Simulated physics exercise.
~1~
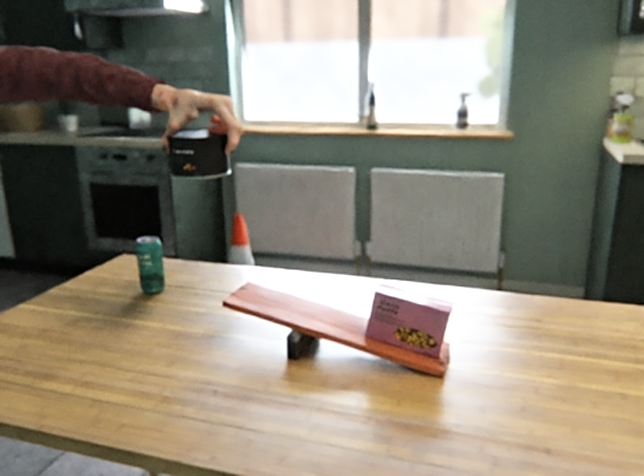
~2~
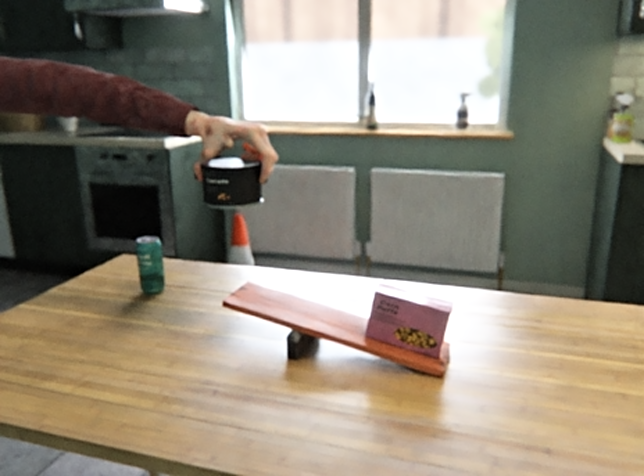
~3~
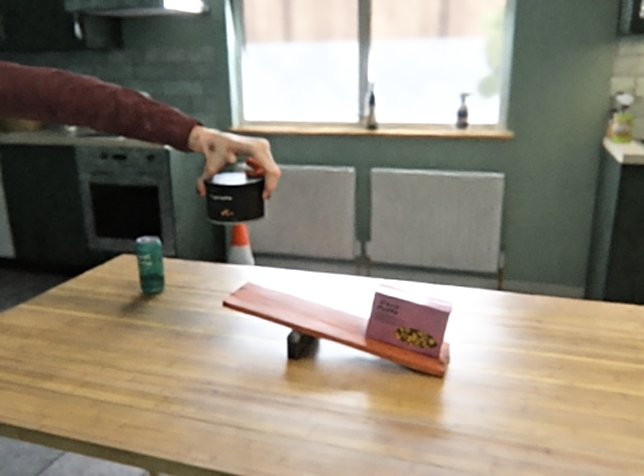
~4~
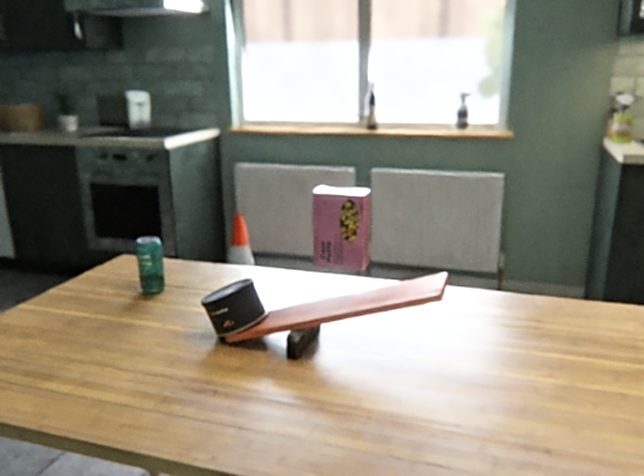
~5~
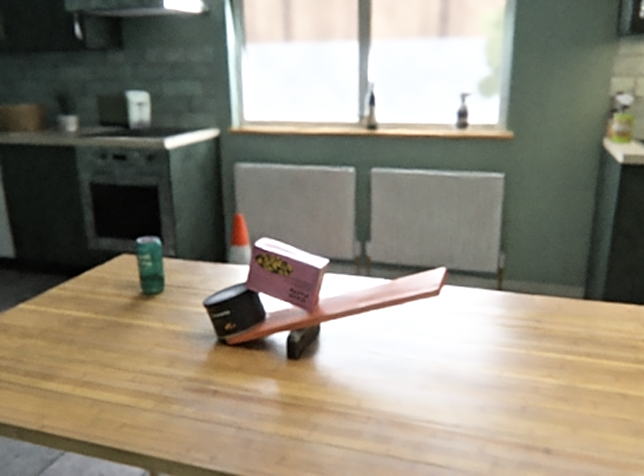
A kitchen with dark green walls is seen from across a wooden table, with a window and two white radiators behind. On the table, an orange plank rests on a small dark block like a see-saw, its right end down under a leaning pink packet, while a turquoise can stands to the left. A hand from the left carries a black tub rightward and lowers it above the raised left end. Once released, the tub drops, the plank swings over and the packet is thrown up and left. The packet lands upside down beside the tilted tub, with the plank's right end raised.
